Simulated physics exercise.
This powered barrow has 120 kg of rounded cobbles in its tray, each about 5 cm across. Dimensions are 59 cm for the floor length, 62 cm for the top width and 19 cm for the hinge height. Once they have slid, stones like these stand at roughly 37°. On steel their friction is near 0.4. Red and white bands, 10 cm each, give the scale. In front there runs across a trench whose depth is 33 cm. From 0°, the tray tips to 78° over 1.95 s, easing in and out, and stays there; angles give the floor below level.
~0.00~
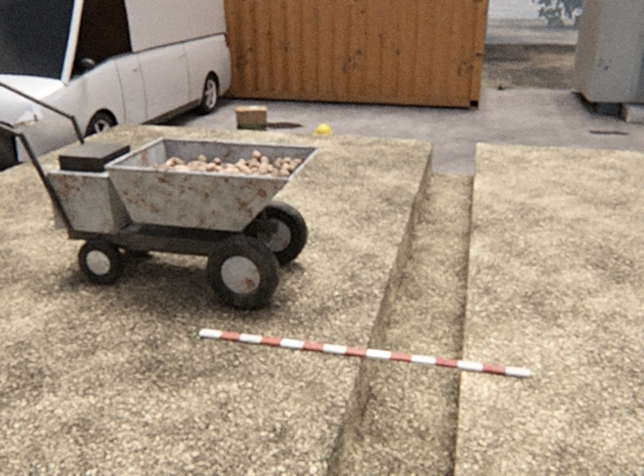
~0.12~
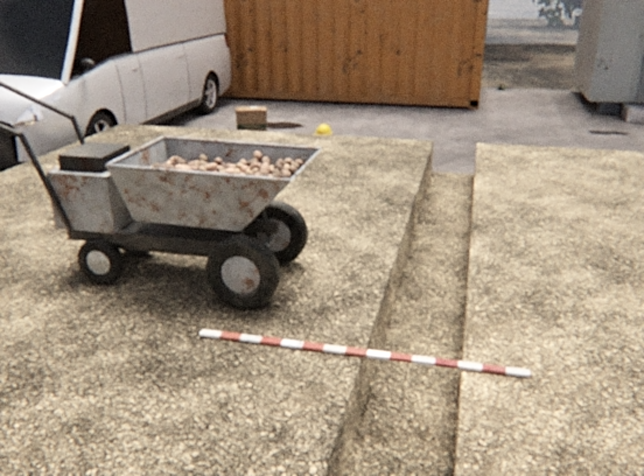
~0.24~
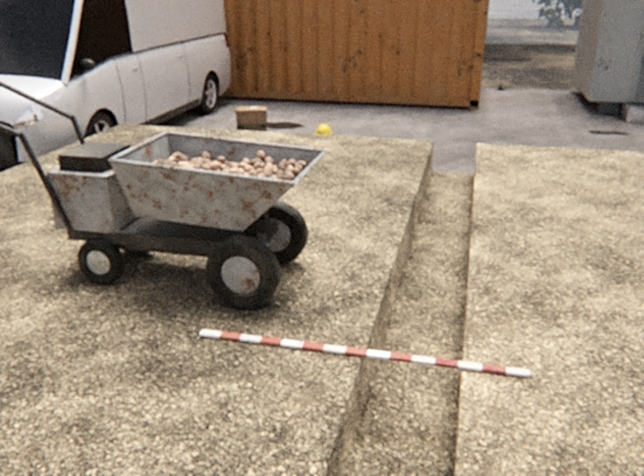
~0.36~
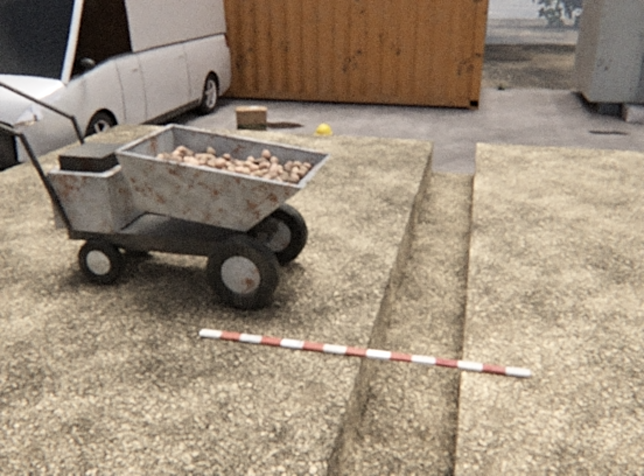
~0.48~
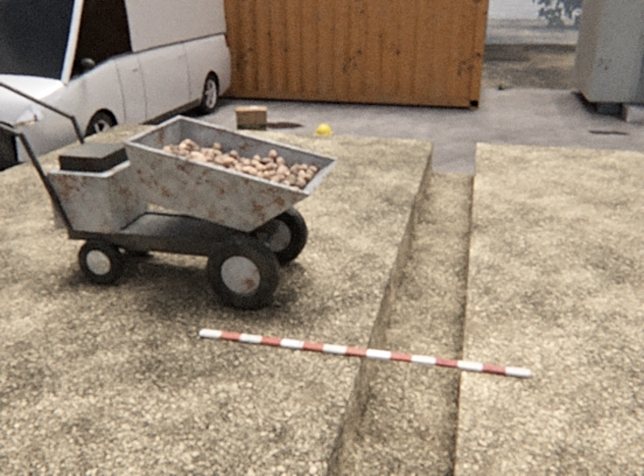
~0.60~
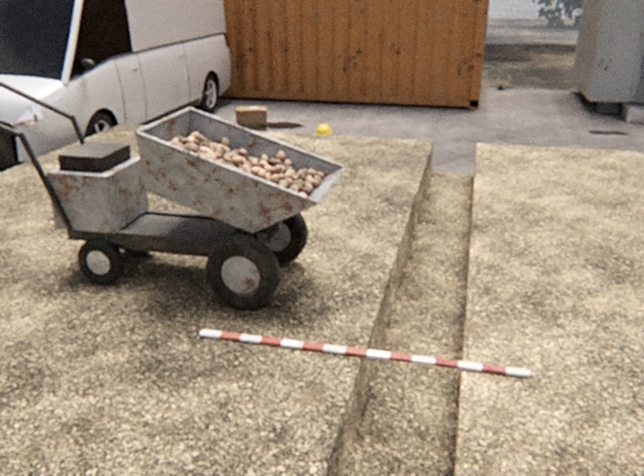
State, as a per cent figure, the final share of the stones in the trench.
The final share is about 73 per cent.
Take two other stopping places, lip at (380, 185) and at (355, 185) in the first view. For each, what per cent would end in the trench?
From the first spot near 55, from the second near 85 per cent.
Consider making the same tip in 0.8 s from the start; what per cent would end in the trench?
Expected share: Around 80%.
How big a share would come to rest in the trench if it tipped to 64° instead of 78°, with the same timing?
The trench would hold about 100% of it.
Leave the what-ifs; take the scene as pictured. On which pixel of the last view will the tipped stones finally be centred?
Around (423, 345).
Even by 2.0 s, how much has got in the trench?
By that point it's something like 55 in a hundred.
After 1.5 s the floor is at 66°; 99 % in the tray, 1 % short of the trench; the foremost stones are at (373, 276).
After 2.0 s the floor is at 78°; 37 % in the tray, 7 % short of the trench, 57 % in the trench; the foremost stones are at (459, 337).
After 2.4 s the floor is at 78°; 24 % in the tray, 6 % short of the trench, 69 % in the trench; the foremost stones are at (459, 337).
After 4.3 s the floor is at 78°; 20 % in the tray, 6 % short of the trench, 73 % in the trench; the foremost stones are at (459, 342).
